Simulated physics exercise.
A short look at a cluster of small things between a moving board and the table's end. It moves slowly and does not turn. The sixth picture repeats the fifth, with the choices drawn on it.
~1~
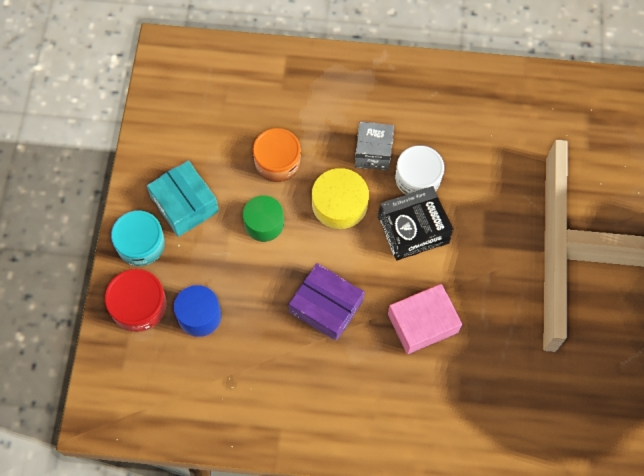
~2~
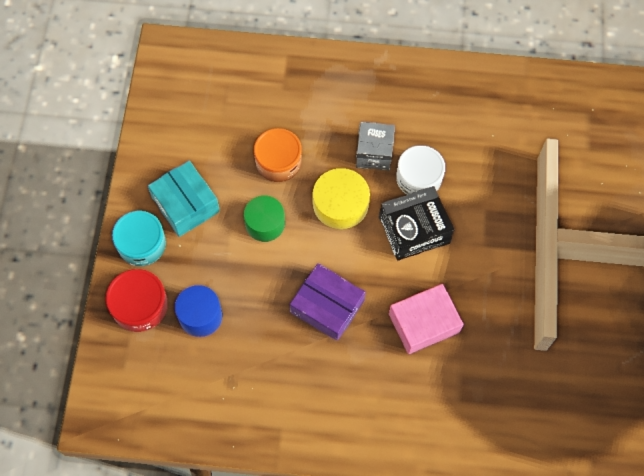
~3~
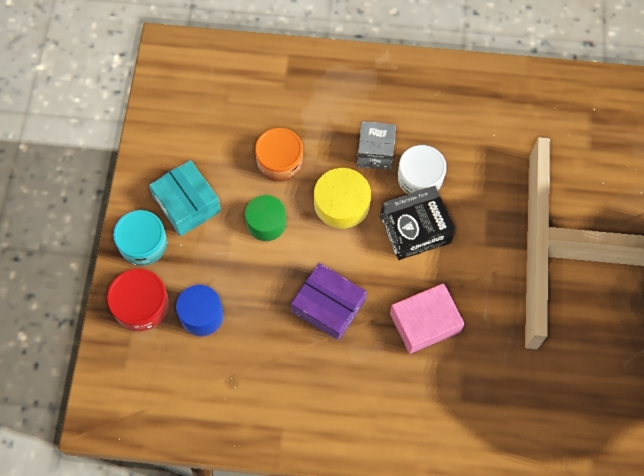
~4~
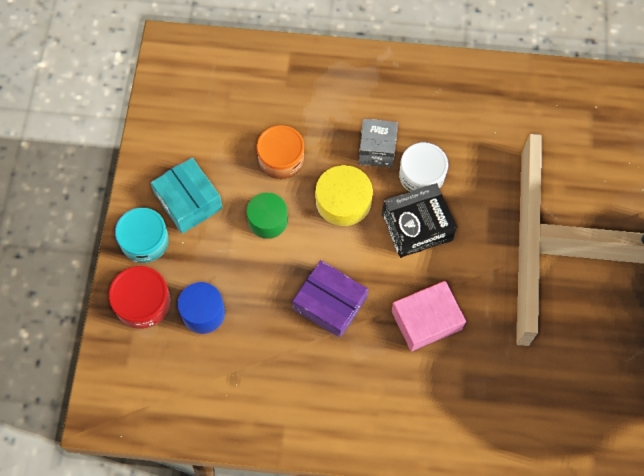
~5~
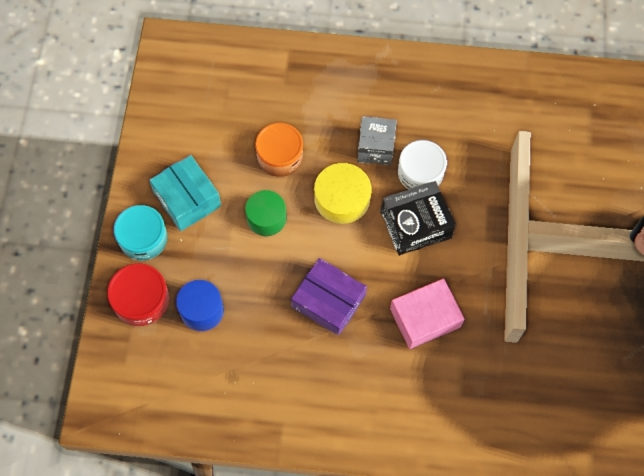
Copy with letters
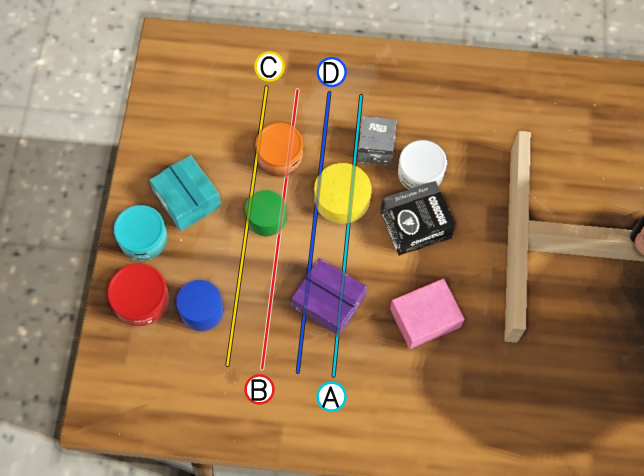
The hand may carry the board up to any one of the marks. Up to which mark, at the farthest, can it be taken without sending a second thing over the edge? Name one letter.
Up to line C.
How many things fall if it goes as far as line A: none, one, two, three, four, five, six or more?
The count is none.
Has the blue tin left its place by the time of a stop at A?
No.
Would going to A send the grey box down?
By then, no.
On the marked copy, A at (348, 228); B at (281, 221); C at (248, 218); D at (314, 224).
Taking C. A third of the way, board (424, 217); grey box (366, 138); white tub (396, 166).
Two thirds of the way, board (327, 208); red jar (125, 294); blue tin (173, 306).
When it is over, board (251, 201); red jar (92, 291); turquoise jar (118, 229); none fallen.
As for the rest, A is within the limit but short; B is within the limit but short; D is within the limit but short.
